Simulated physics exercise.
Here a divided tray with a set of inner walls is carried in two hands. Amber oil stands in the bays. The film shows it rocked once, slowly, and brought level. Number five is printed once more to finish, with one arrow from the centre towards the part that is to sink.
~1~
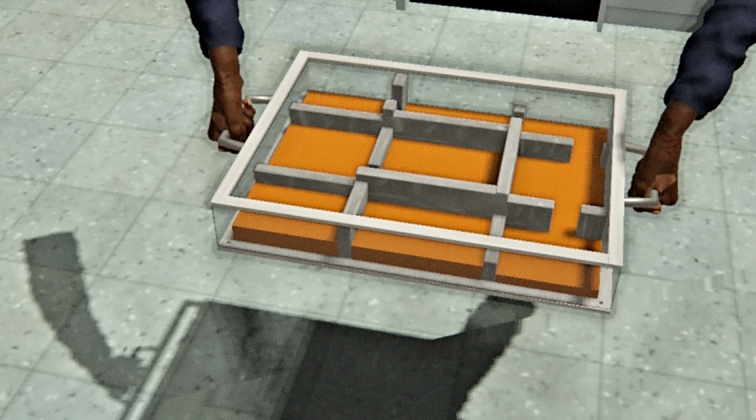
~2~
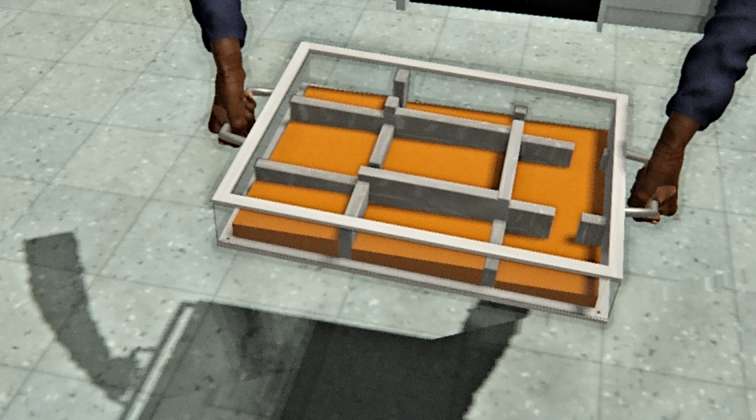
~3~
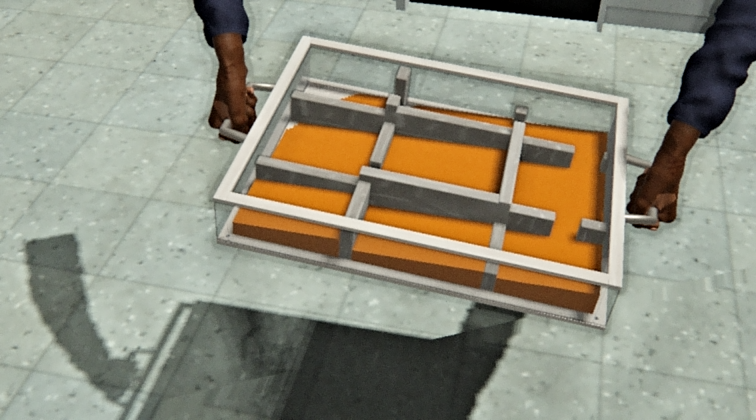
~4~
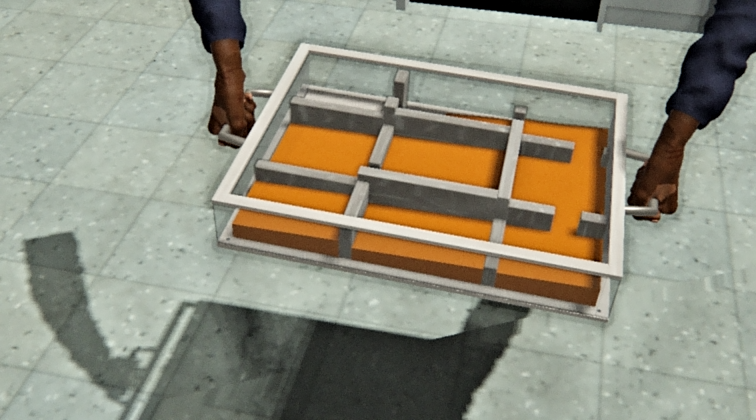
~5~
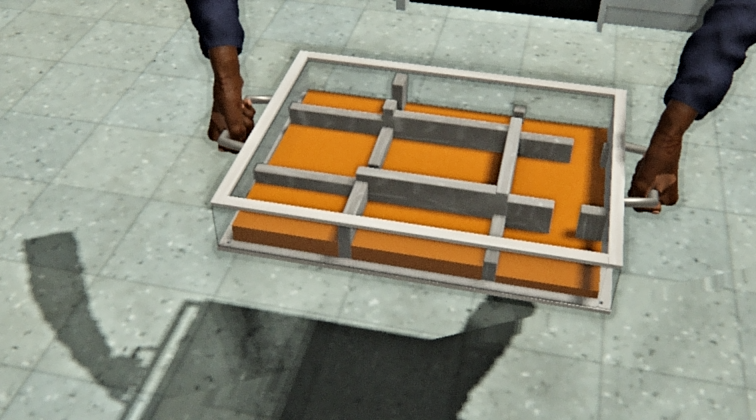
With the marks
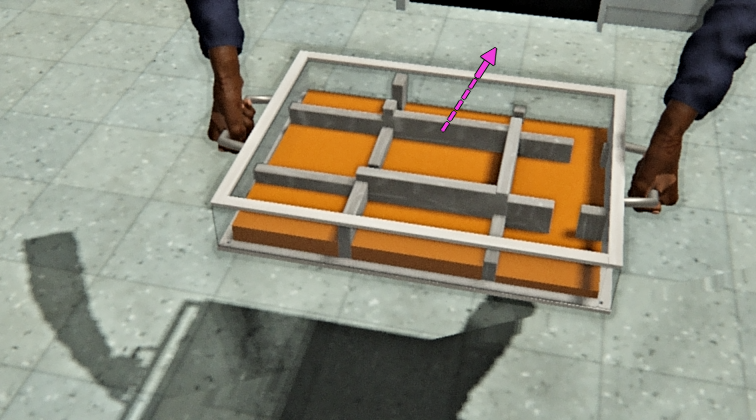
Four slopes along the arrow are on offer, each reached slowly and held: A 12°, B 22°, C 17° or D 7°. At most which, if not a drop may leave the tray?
The limit is B.
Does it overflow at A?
No.
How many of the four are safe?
All four.
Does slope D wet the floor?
No, that is safe.
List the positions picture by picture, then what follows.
In the first frame, the tray is level; deepest in the front left bay, at (299, 210), shallowest in the back right.
The second frame shows tipped about 3° down to the front right; no wall is crossed.
The third frame shows tipped about 6° down to the front right; no wall is crossed.
The fourth frame shows tipped about 3° down to the front right; no wall is crossed.
In the fifth frame, the tray is level; deepest in the front left bay, at (299, 210), shallowest in the front right.
The arrow ends at (492, 52).
If A is chosen, nothing spills; the central bay holds the most.
If B is chosen, nothing spills; the central bay holds the most.
If C is chosen, nothing spills; the central bay holds the most.
If D is chosen, nothing spills; the central bay holds the most.
